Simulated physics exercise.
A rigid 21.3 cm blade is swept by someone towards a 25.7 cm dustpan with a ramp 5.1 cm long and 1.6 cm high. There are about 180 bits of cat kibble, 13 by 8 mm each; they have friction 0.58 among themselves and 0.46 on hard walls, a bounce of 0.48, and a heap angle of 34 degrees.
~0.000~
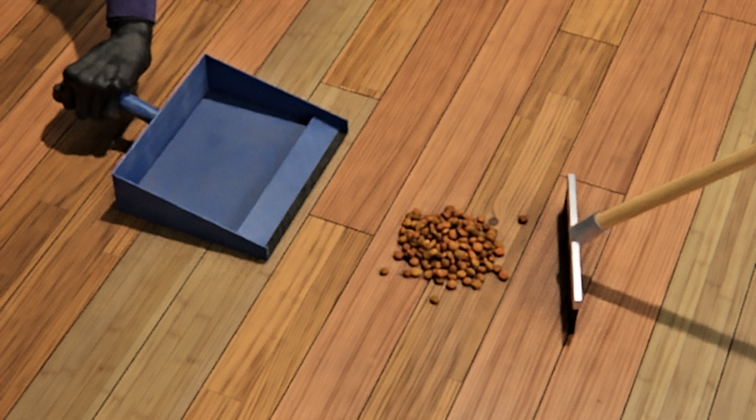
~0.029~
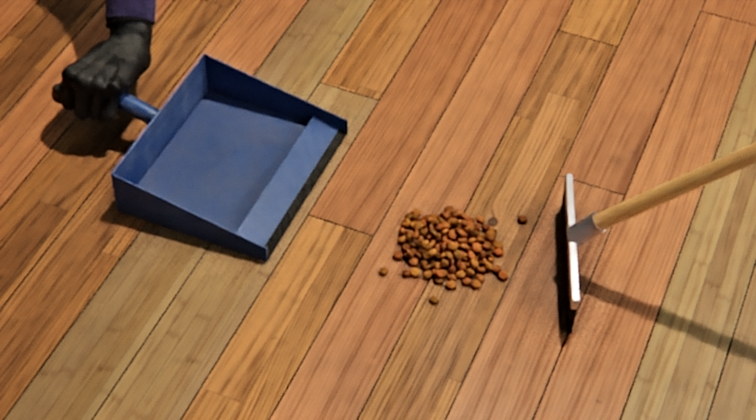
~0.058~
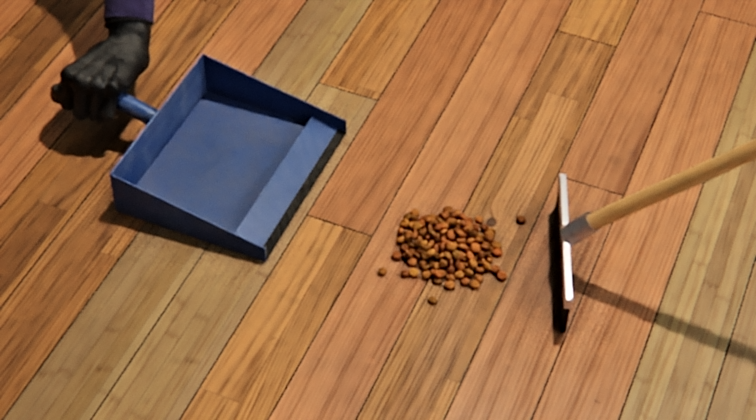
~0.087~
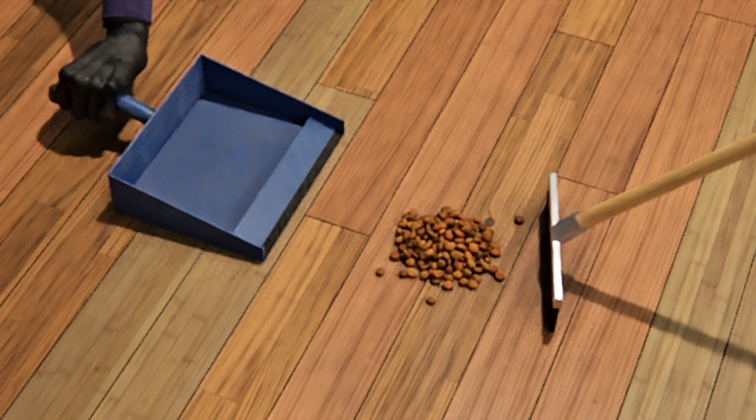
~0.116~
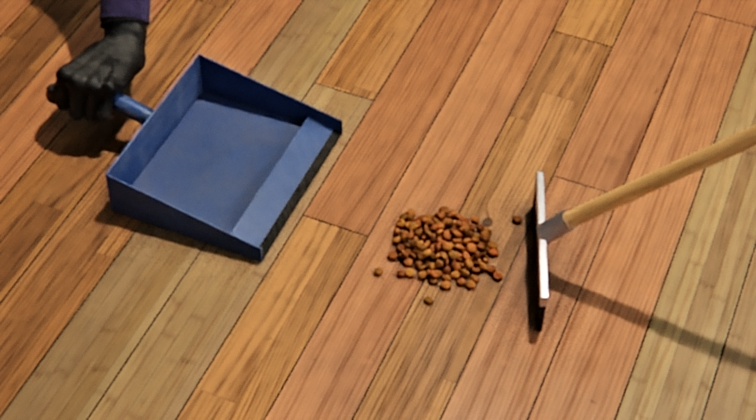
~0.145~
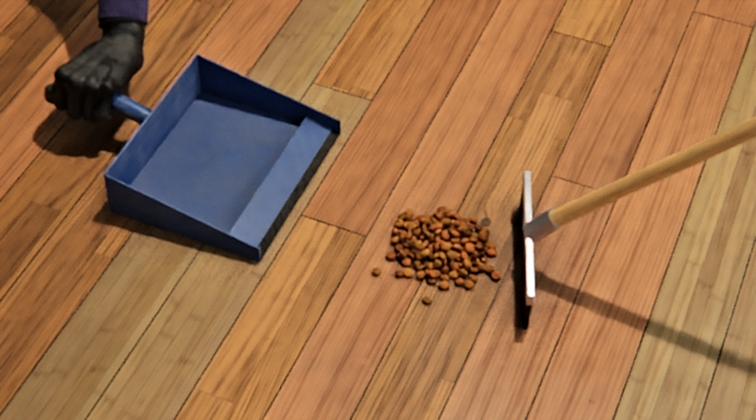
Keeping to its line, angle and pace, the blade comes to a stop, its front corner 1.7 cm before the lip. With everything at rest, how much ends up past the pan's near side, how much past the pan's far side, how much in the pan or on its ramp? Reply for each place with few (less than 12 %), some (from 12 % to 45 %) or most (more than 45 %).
Past the pan's near side - some; past the pan's far side - few; in the pan or on its ramp - some.
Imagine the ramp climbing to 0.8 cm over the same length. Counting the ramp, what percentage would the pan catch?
About 25 %.
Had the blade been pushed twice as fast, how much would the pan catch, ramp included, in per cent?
In that case close to 30 per cent.
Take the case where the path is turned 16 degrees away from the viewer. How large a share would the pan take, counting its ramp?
5 %.
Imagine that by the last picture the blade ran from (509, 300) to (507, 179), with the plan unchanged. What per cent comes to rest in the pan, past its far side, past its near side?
Pan 20 % / far 0 % / near 20 %.
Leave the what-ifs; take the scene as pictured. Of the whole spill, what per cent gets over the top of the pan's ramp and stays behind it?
Around 5 in a hundred.
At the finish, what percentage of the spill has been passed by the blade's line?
My guess is close to 5 per cent.
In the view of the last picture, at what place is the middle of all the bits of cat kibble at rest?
(290, 232).
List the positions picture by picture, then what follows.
In the first frame, blade from (577, 304) to (570, 182), moved 0.0 cm, 0 of the pieces shifted so far; middle of the pieces at (451, 249); pan at (223, 167).
In the second frame, blade from (575, 304) to (568, 182), moved 0.2 cm, 0 of the pieces shifted so far; middle of the pieces at (450, 249).
In the third frame, blade from (568, 304) to (562, 182), moved 0.8 cm, 0 of the pieces shifted so far; middle of the pieces at (449, 249).
In the fourth frame, blade from (557, 303) to (552, 181), moved 1.9 cm, 0 of the pieces shifted so far; middle of the pieces at (447, 250).
In the fifth frame, blade from (544, 302) to (539, 180), moved 3.3 cm, 0 of the pieces shifted so far; middle of the pieces at (445, 250).
In the sixth frame, blade from (530, 300) to (526, 179), moved 4.8 cm, 0 of the pieces shifted so far; middle of the pieces at (443, 250); pan at (216, 167). Its pace works out near 0.50 m/s, heading 15 degrees towards the viewer's side.
After 0.41 s, middle of the blade 19 cm from the lip; 0 % over the lip, far side 0 %, near side 0 %.
Then, at 0.59 s, middle of the blade 10 cm from the lip; 0 % over the lip, far side 0 %, near side 10 %.
Then, at 0.89 s, middle of the blade 5 cm from the lip; 20 % over the lip, far side 0 %, near side 20 %.
At rest (1.4 s), near side 20 %, far side 0 %, pan 20 %, in front of the lip or behind the blade 60 %.
